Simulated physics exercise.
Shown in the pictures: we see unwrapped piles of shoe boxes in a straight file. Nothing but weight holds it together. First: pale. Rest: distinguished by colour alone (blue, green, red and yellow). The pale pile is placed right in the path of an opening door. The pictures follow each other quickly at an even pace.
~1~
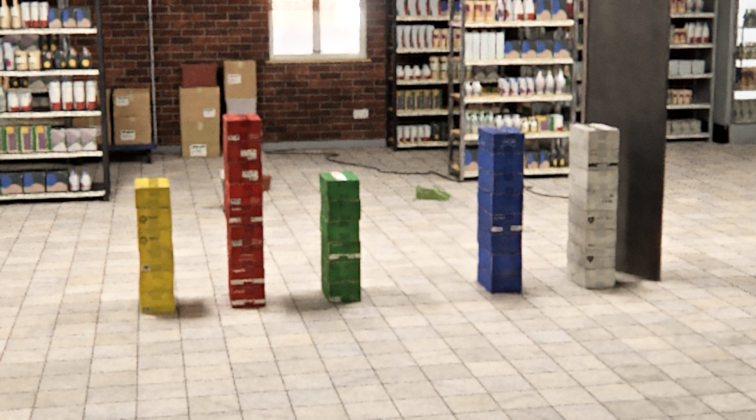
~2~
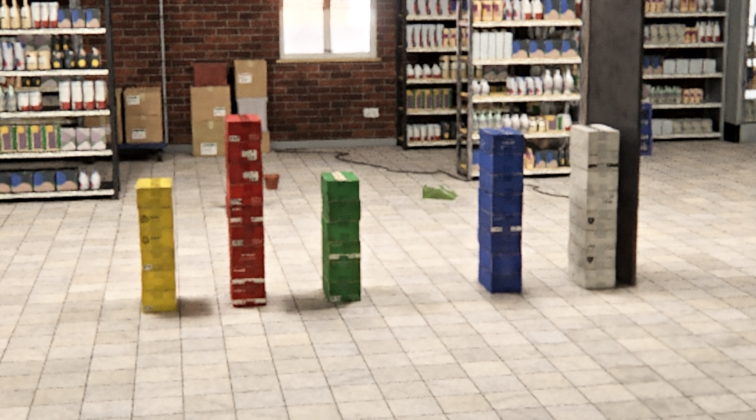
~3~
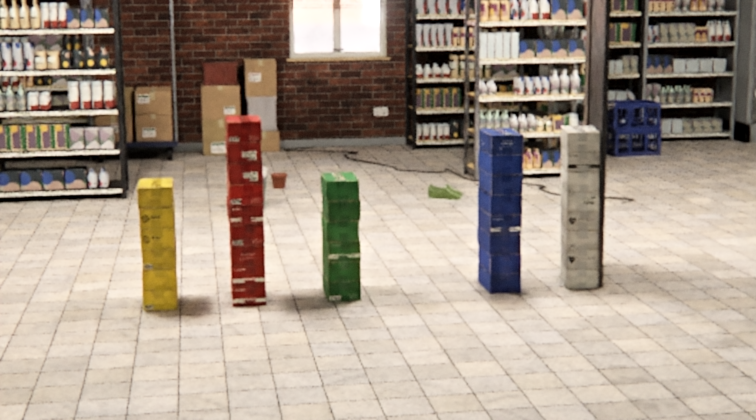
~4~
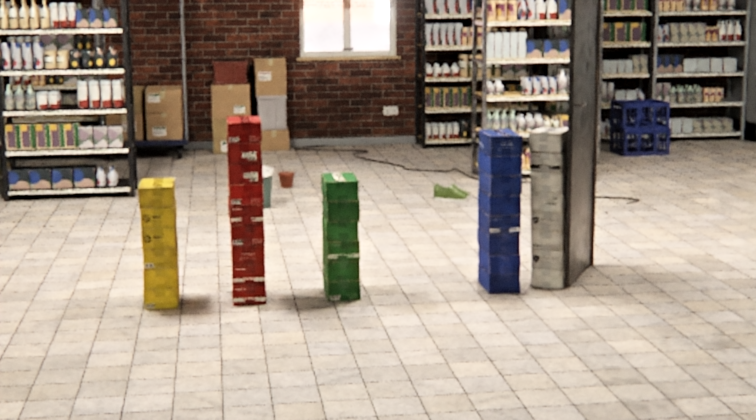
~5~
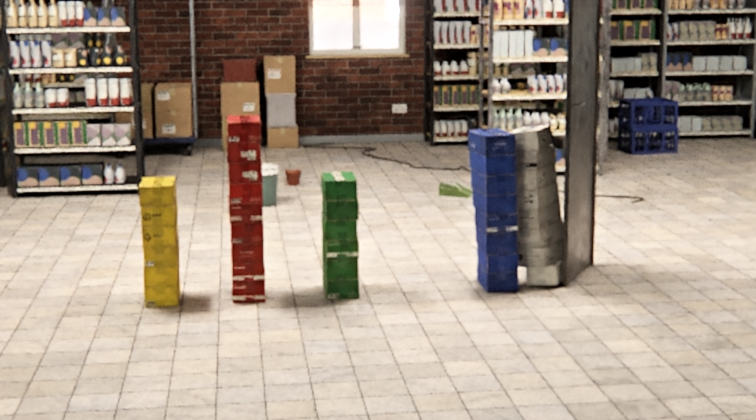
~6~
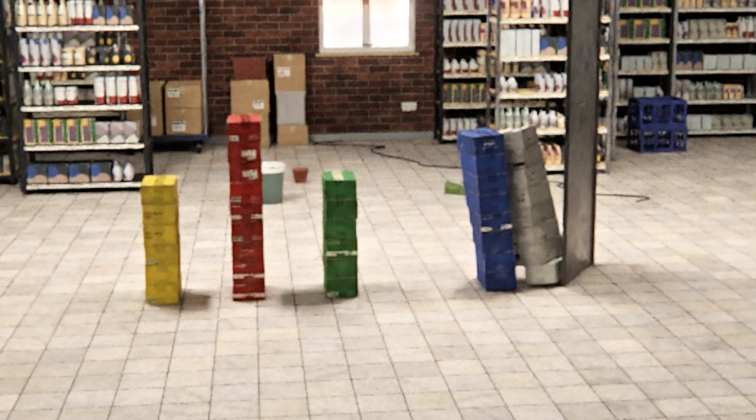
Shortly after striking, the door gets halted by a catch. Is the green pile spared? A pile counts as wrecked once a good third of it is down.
No, it is wrecked.
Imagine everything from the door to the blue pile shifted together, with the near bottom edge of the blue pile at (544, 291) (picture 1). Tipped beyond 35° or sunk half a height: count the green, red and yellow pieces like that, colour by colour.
Green: 0; red: 0; yellow: 0.
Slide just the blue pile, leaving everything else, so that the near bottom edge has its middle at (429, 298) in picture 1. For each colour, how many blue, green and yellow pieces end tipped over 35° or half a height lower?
Final tally, down: Blue = 0; green = 0; yellow = 0.
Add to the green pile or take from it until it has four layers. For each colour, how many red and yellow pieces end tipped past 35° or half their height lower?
Red: 0; yellow: 0.
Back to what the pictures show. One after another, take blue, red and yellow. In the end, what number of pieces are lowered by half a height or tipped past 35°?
For blue it's 8, for red it's 0 and for yellow it's 0.
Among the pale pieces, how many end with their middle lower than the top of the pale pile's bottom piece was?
Pale piece tally: 7.
Just after the last frame, 3 of the pale pile down; none of the 6 green boxes down (0 of 29 in all colours); top green box unmoved; top blue box tilted clearly.
A moment on, 7 of the pale pile down; none of the 6 green boxes down (8 of 29 in all colours); top green box unmoved; top blue box tilted well over, some two heights lower.
Further on, 7 of the pale pile down; 1 of the 6 green boxes down (9 of 29 in all colours); top green box tilted well over, half its height lower; top blue box tilted a little, some four heights lower.
When it is over, 7 of the pale pile down; 5 of the 6 green boxes down (13 of 29 in all colours); top green box on its side; top red box moved a little. In pixels of the last frame, middles, top green box near (334, 254), top red box near (240, 128).
